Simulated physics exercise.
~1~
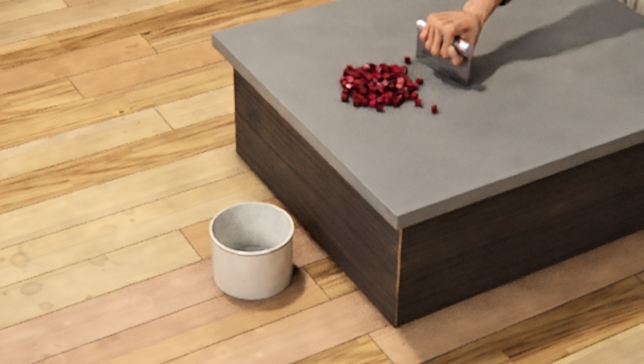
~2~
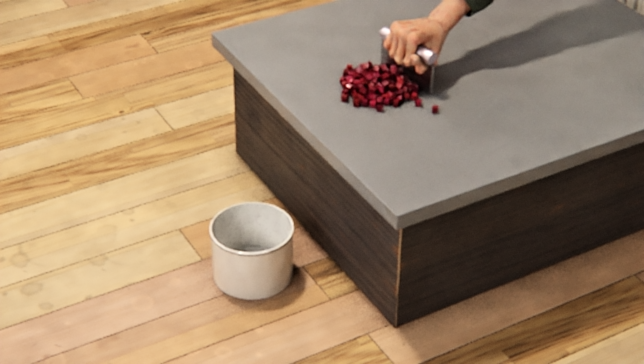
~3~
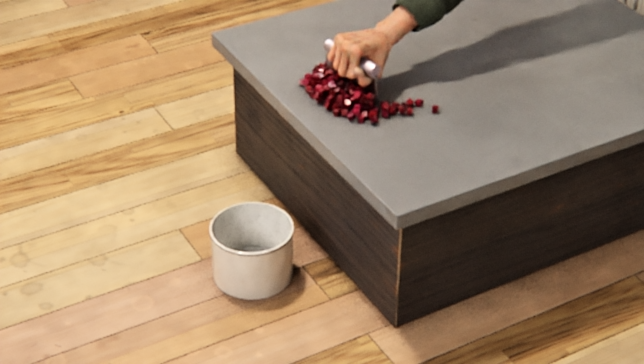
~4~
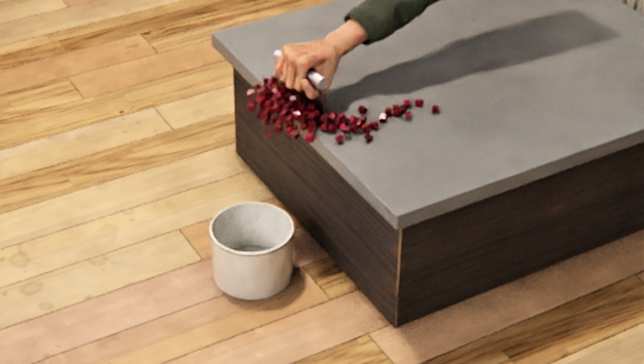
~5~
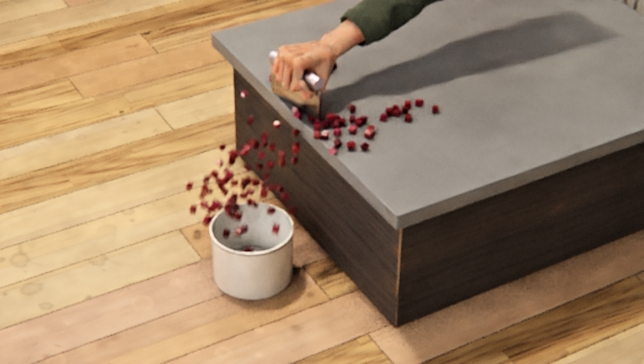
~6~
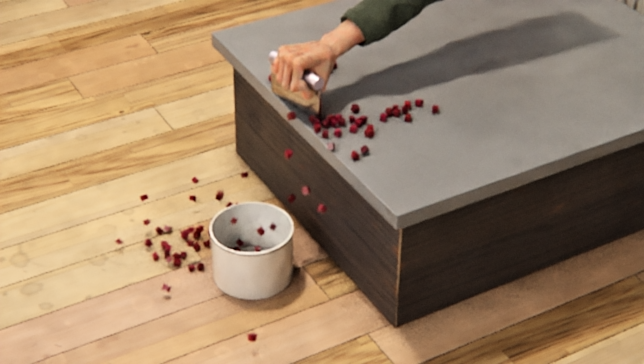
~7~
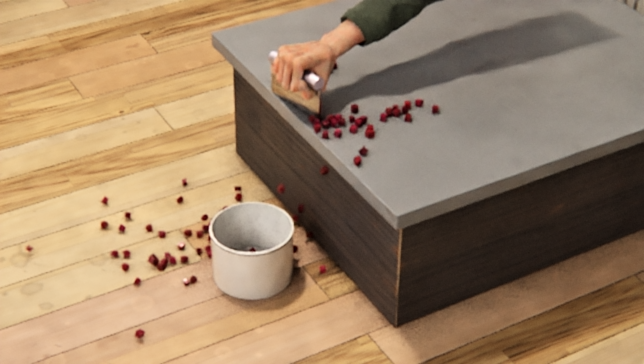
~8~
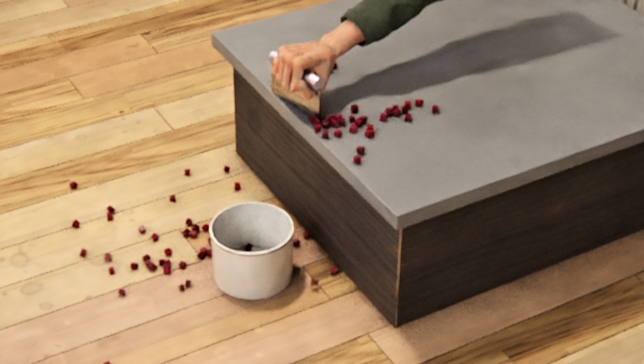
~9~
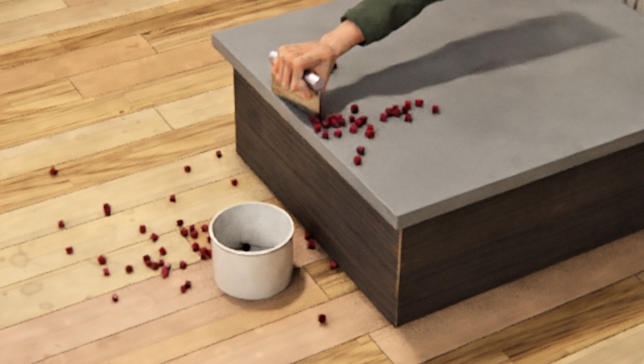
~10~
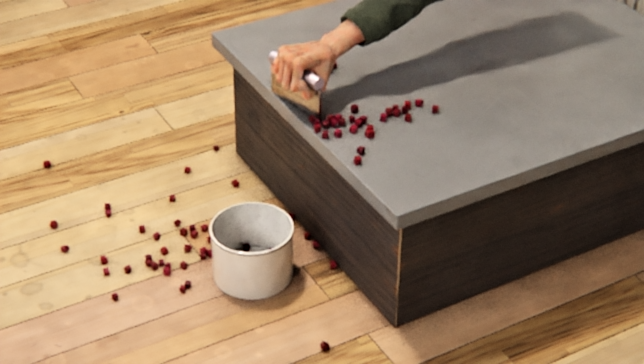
A hand scrapes dark red cubes off a grey tabletop, many missing the white pot.
